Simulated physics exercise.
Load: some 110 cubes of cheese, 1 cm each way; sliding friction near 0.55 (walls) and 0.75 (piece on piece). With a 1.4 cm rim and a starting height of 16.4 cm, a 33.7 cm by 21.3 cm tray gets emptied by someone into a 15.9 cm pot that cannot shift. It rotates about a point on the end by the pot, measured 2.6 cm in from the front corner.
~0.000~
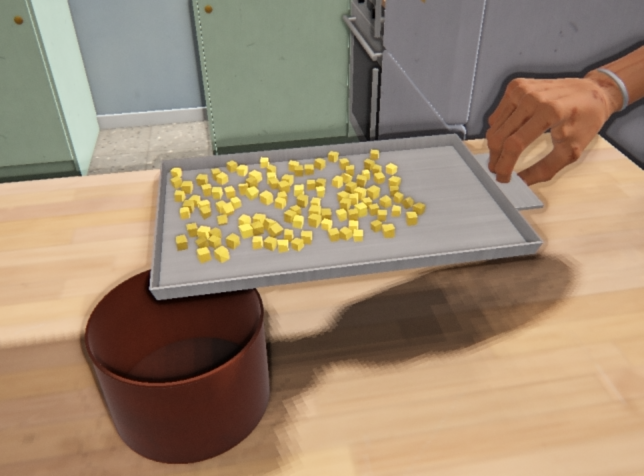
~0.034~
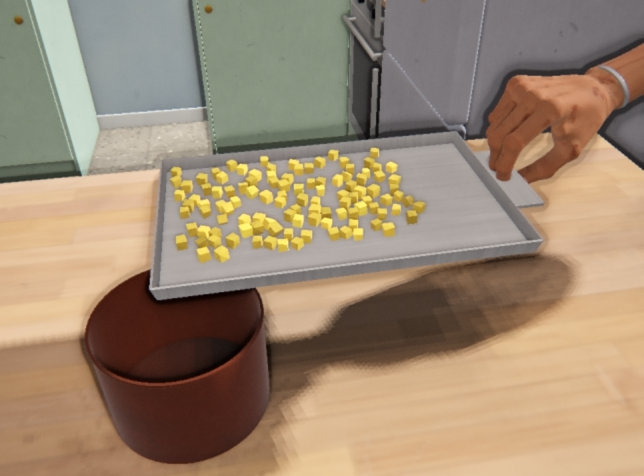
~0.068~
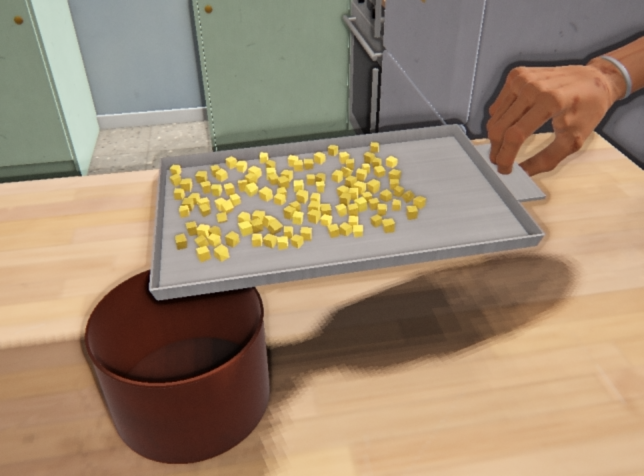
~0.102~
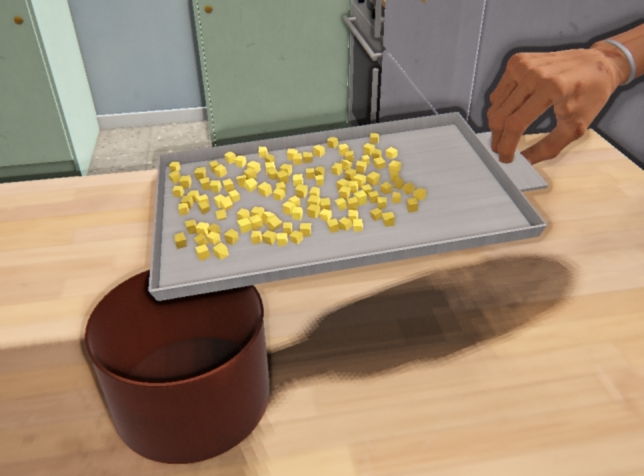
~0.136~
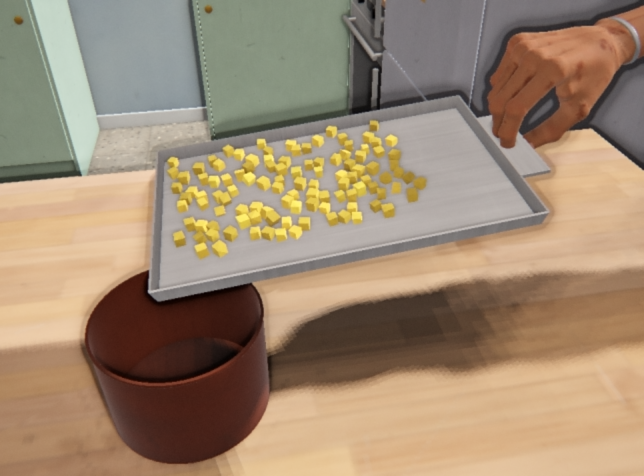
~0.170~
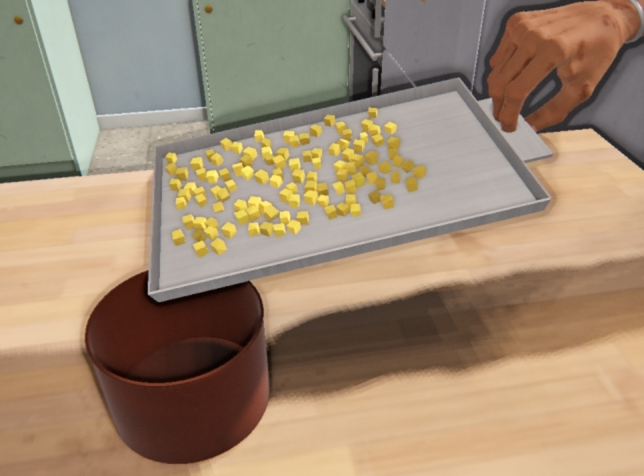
In the video, a hand at the right holds a gray tray scattered with small yellow cubes above a reddish-brown pot on a wooden counter, then gradually raises the tray's right end, tilting it slightly down toward the left.
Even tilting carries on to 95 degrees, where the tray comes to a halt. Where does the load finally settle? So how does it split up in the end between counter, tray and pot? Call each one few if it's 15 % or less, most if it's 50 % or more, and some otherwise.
I'd say counter some, left on the tray few, pot most.
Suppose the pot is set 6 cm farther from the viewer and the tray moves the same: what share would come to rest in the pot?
Estimated share: Around 0 in a hundred.
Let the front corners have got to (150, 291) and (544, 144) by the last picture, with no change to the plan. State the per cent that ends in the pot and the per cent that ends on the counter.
Pot 40 % / counter 60 %.
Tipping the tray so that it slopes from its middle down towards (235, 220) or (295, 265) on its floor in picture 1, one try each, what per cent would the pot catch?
The share comes to about 30 in a hundred, then about 60 in a hundred.
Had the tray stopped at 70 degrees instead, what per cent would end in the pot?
Estimate: Roughly 45 percent.
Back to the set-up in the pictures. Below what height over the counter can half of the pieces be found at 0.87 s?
Roughly 16 centimetres.
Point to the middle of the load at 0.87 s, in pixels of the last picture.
Near pixel (118, 312).
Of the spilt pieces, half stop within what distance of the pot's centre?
I'd say around 28 centimetres.
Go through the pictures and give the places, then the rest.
Tray tilt 0 degrees, front corners at (155, 286) and (538, 240); middle of the pieces at (303, 201); pot at (176, 316), in the first picture.
Tray tilt 0 degrees, front corners at (155, 286) and (538, 238); middle of the pieces at (302, 200), in the second picture.
Tray tilt 2 degrees, front corners at (154, 287) and (540, 233); middle of the pieces at (302, 196), in the third picture.
Tray tilt 4 degrees, front corners at (154, 288) and (542, 223), lowest corner left front; middle of the pieces at (302, 191), in the fourth picture.
Tray tilt 7 degrees, front corners at (153, 289) and (544, 210), lowest corner left front; middle of the pieces at (300, 184), in the fifth picture.
Tray tilt 11 degrees, front corners at (153, 290) and (546, 197), lowest corner left front; middle of the pieces at (299, 176); pot at (176, 316). Its pace works out near 95 degrees a second, in the sixth picture.
After 0.59 s, tilt 51 degrees; the tray holds 100 %, the pot 0 %.
After 0.87 s, tilt 78 degrees; the tray holds 45 %, the pot 20 %.
Then, at 1.25 s, tilt 95 degrees; the tray holds 0 %, the pot 70 %.
In the end, at 2.2 s, counter 30 %, tray 0 %, pot 70 %.
